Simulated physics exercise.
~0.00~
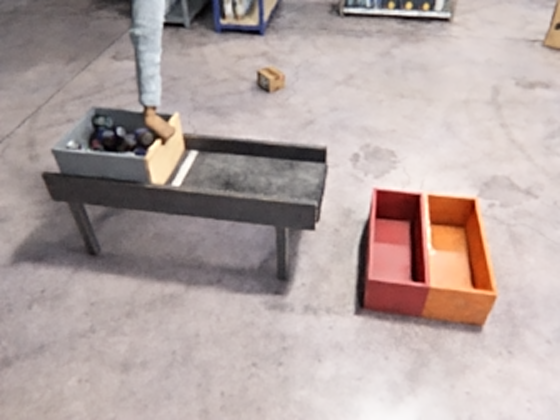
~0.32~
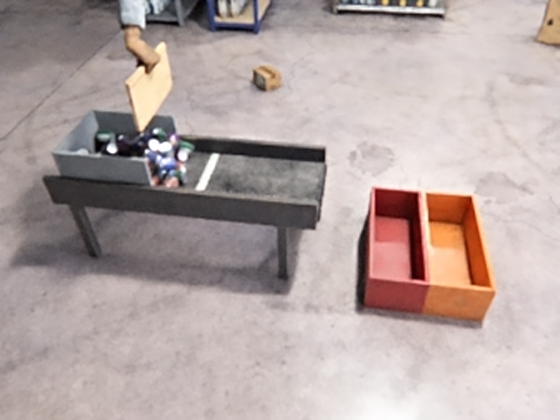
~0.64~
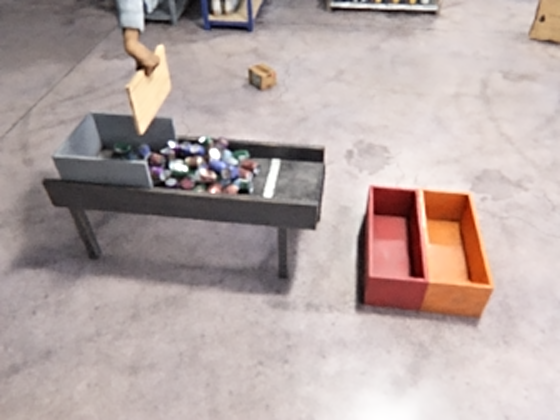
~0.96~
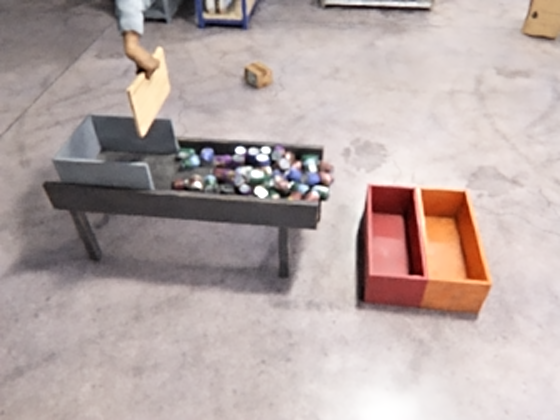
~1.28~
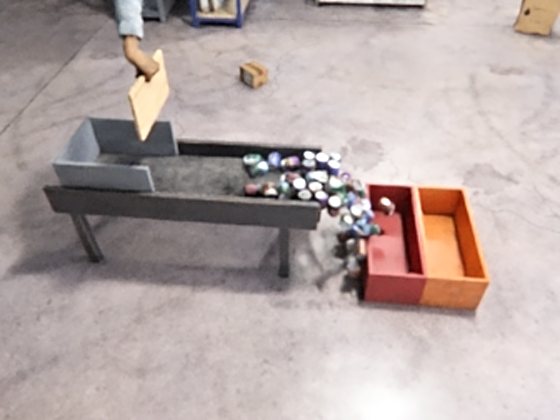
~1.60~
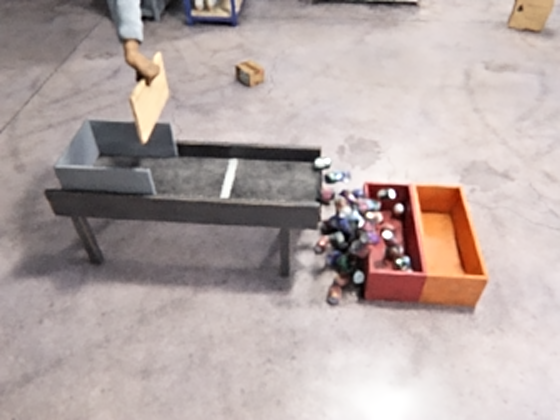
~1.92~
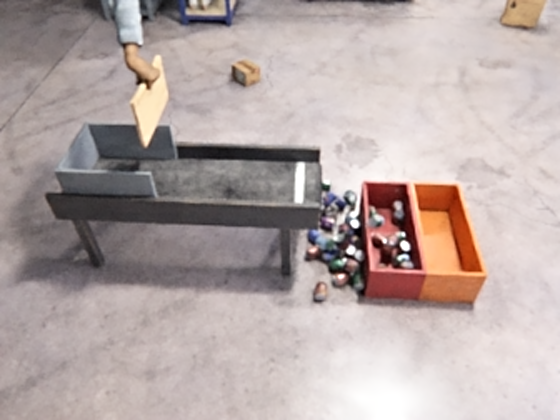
Small cans ride the belt right from the grey pen, most dropping short of the red tote.
